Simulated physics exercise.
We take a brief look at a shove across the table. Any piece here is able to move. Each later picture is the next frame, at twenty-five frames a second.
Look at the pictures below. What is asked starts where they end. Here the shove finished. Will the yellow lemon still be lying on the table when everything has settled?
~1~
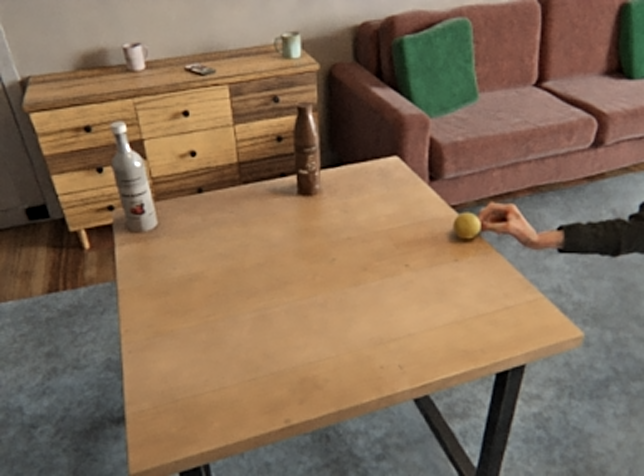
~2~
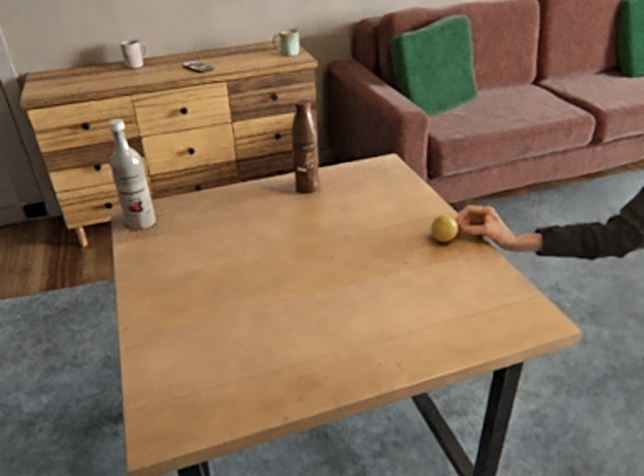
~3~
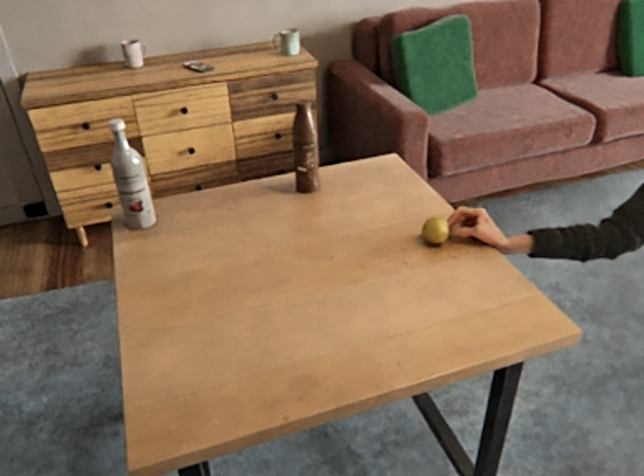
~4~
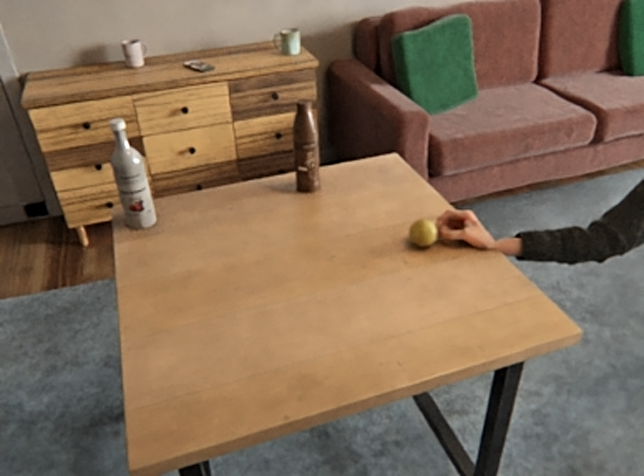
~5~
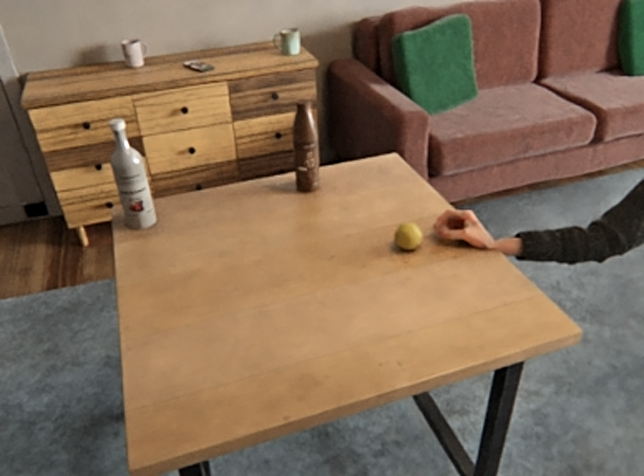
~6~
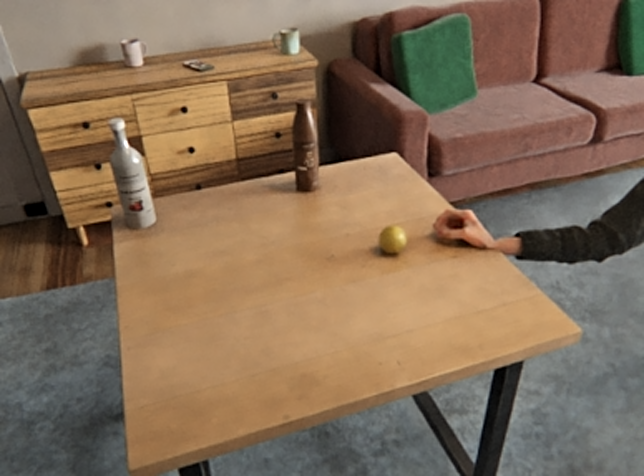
No, it ends up off the table.
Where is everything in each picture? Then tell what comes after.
Under the hand; yellow lemon (467, 226), in the first frame.
Under the hand; yellow lemon (444, 228), in the second frame.
Under the hand; yellow lemon (435, 230), in the third frame.
Yellow lemon (423, 233), in the fourth frame.
Yellow lemon (408, 236) rolled about its own width, in the fifth frame.
Yellow lemon (393, 240) rolled about its own width, in the sixth frame.
Then, 0.20 s after the last picture, yellow lemon rolled well along near (315, 257).
Then, 0.50 s after the last picture, yellow lemon rolled well along near (190, 287).
Then, 0.80 s after the last picture, yellow lemon now off the table.
Then, 1.10 s after the last picture, things are still on the move.
By the end, off the table, yellow lemon.
